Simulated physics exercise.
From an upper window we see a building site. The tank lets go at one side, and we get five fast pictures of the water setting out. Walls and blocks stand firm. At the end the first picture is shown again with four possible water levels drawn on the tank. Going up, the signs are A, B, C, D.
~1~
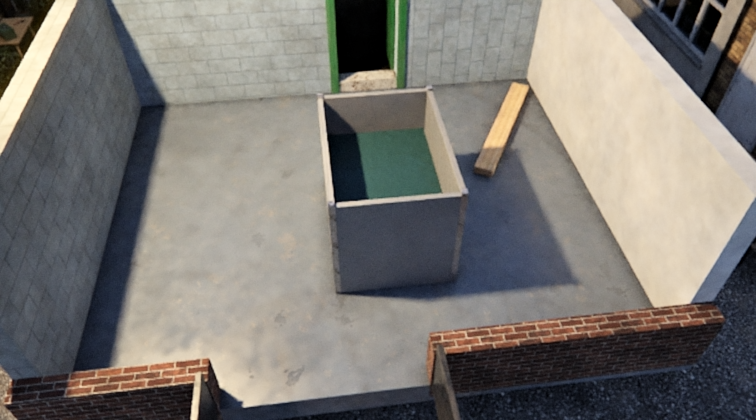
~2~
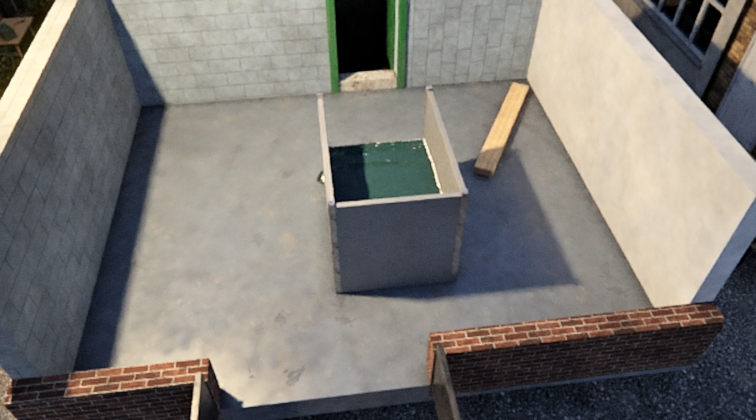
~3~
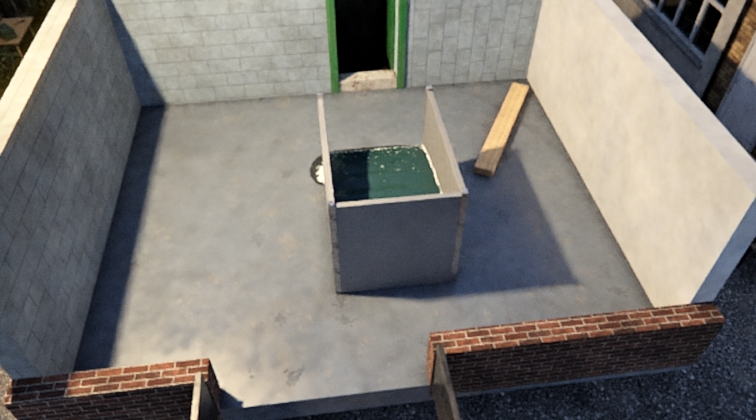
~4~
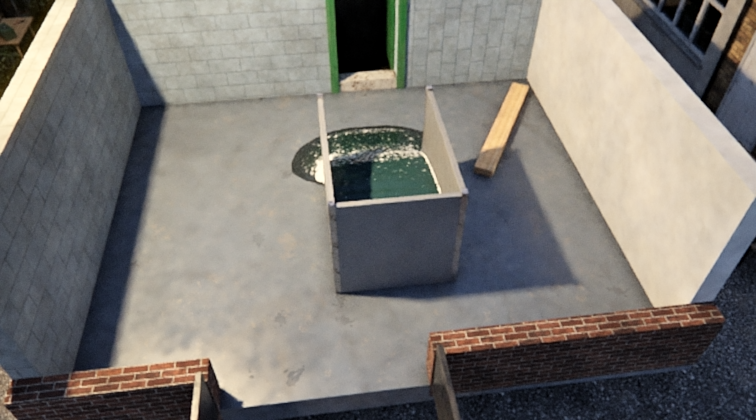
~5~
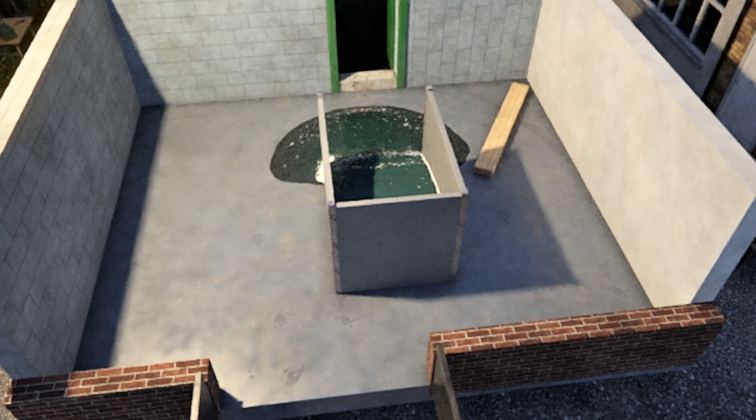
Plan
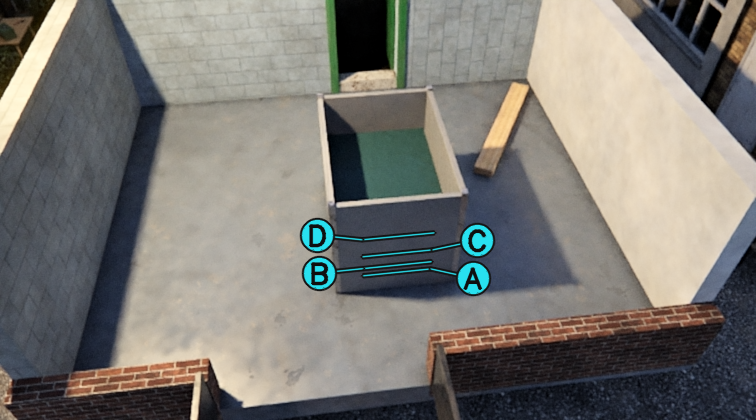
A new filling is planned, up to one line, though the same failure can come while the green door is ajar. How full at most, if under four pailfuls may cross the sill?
Take B.
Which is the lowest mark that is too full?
That would be C.
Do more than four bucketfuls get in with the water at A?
No, not at all.
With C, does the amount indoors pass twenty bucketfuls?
No, it does not.
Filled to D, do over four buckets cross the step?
Yes.
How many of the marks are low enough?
Two.
On the marked copy, A at (397, 272); B at (397, 265); C at (397, 253); D at (398, 236); from the bottom up A, B, C, D.
If A is chosen, nothing gets over.
If B is chosen, a splash gets over, under a bucket.
If C is chosen, about 8 bucketfuls get in.
If D is chosen, dozens of bucketfuls pour in.
